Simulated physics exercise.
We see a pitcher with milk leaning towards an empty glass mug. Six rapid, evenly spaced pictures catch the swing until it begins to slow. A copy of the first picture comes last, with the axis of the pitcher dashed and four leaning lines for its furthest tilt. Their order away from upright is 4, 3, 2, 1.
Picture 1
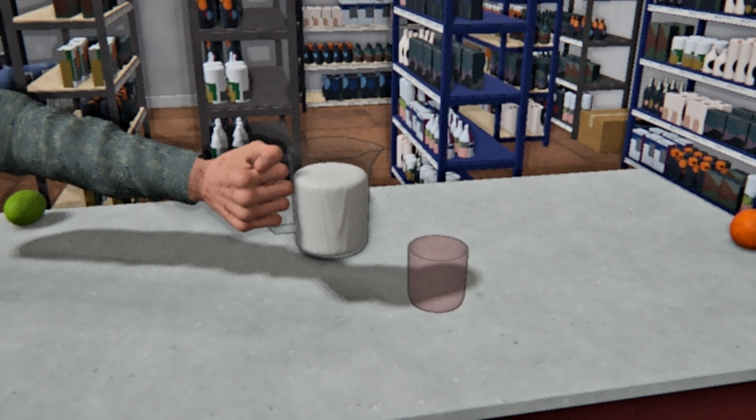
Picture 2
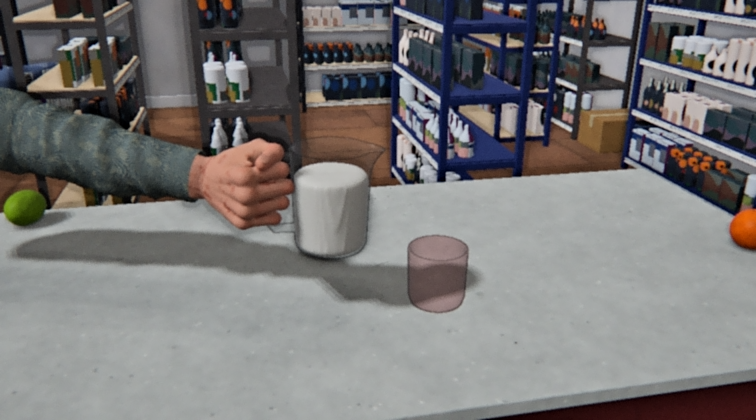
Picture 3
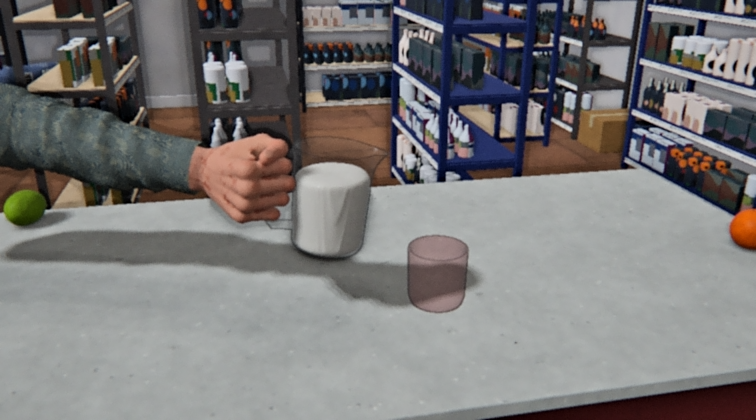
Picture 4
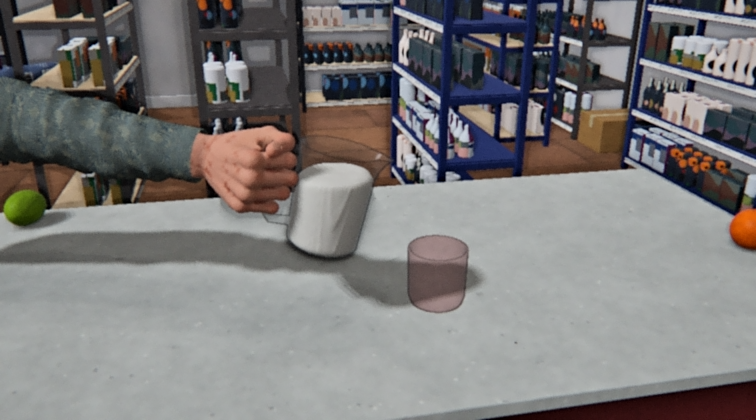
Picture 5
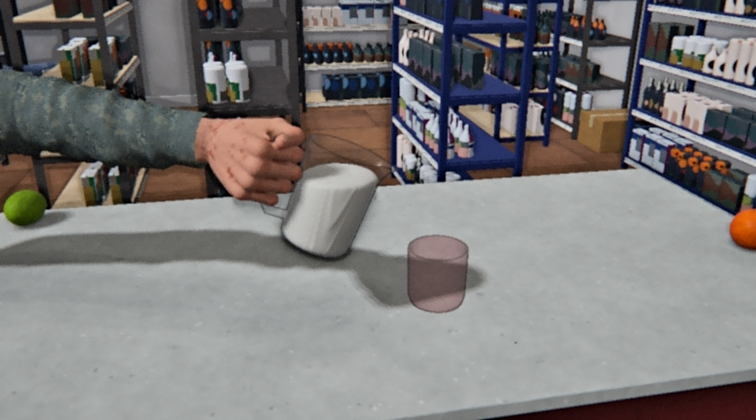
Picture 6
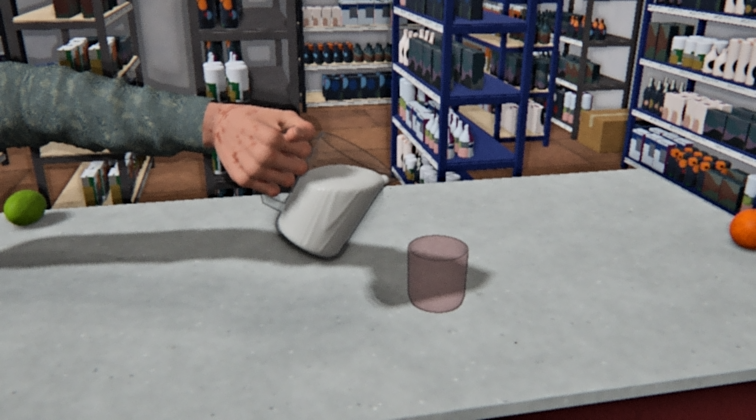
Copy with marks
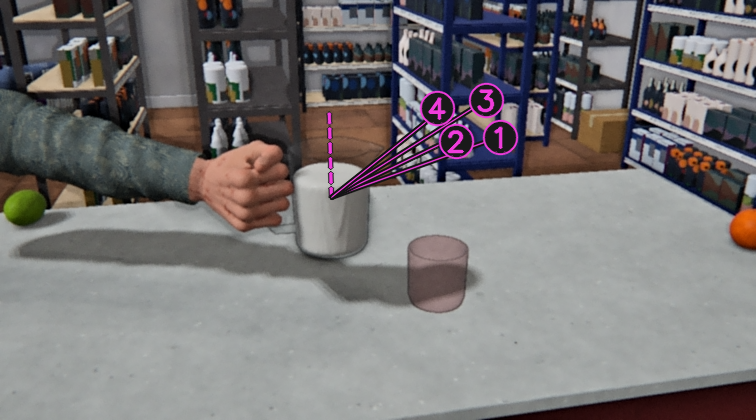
In a shop with stocked shelves, a hand in a green sleeve holds a clear pitcher of milk upright over a pale counter, left of an empty pinkish glass mug. The hand then steadily tilts the pitcher rightward towards the mug, and the milk shifts up to the rim, with none leaving.
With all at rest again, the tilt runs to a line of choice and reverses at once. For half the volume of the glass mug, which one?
Use tilt 3.
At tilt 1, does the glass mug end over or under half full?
Over.
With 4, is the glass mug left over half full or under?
Under.
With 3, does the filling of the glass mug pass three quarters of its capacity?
No, it does not.
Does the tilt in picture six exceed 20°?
Yes, it does.
On the marked copy, 1 at (484, 142); 2 at (438, 145); 3 at (471, 109); 4 at (425, 122).
For tilt 1, the glass mug ends with about 92 % of what it can hold.
For tilt 2, the glass mug ends with about 68 % of what it can hold.
For tilt 3, the glass mug ends with about 49 % of what it can hold.
For tilt 4, the glass mug ends with about 32 % of what it can hold.
